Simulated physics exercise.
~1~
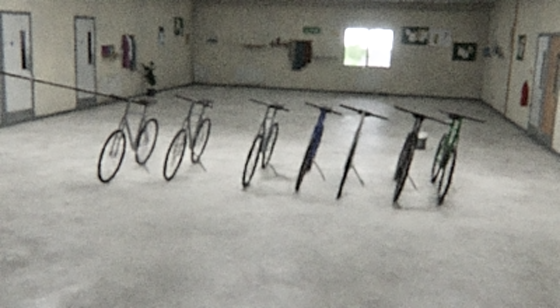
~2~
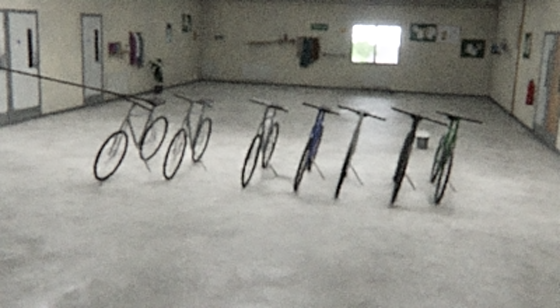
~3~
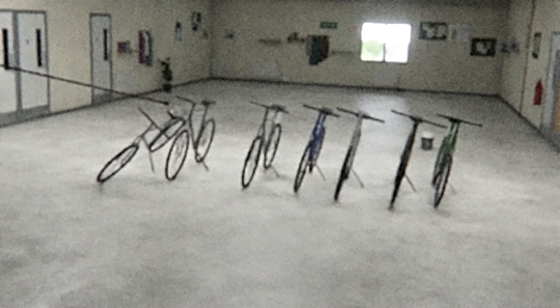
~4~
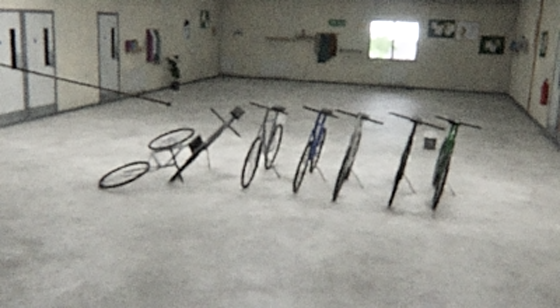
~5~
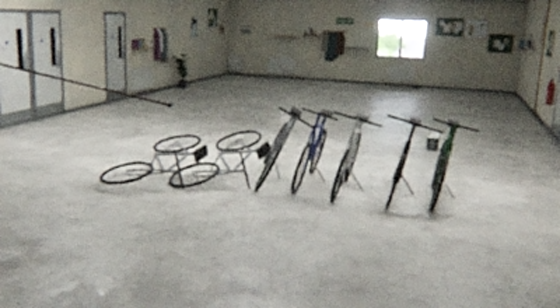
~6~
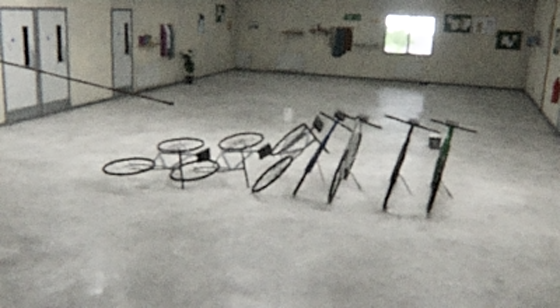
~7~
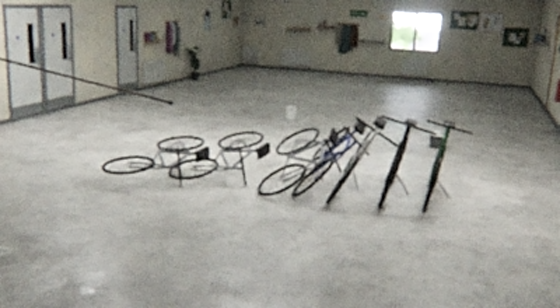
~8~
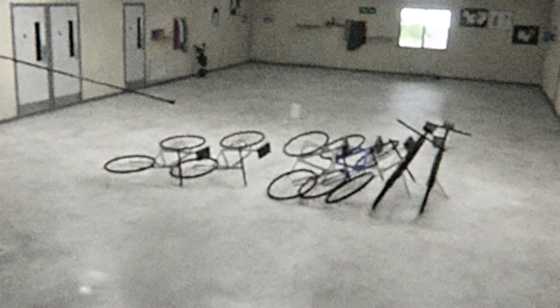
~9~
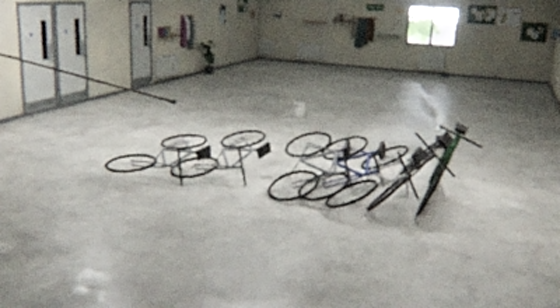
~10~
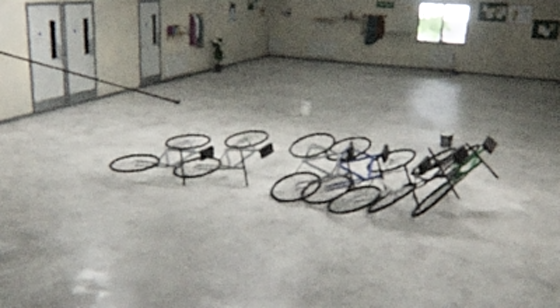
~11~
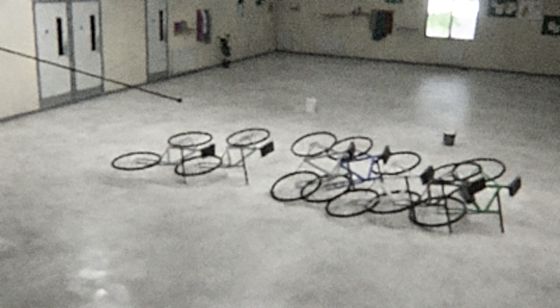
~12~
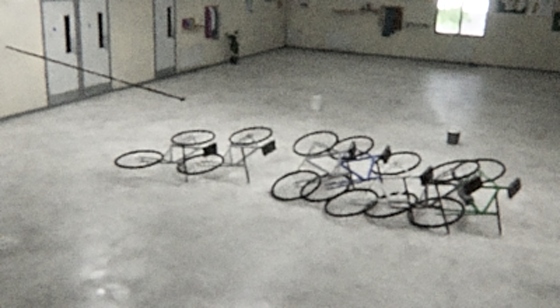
The footage shows a row of seven bicycles standing in a large hall as a pole from the left pushes the leftmost one over, and the rest topple rightward in turn, past the blue one to the green one, until all lie on the floor.
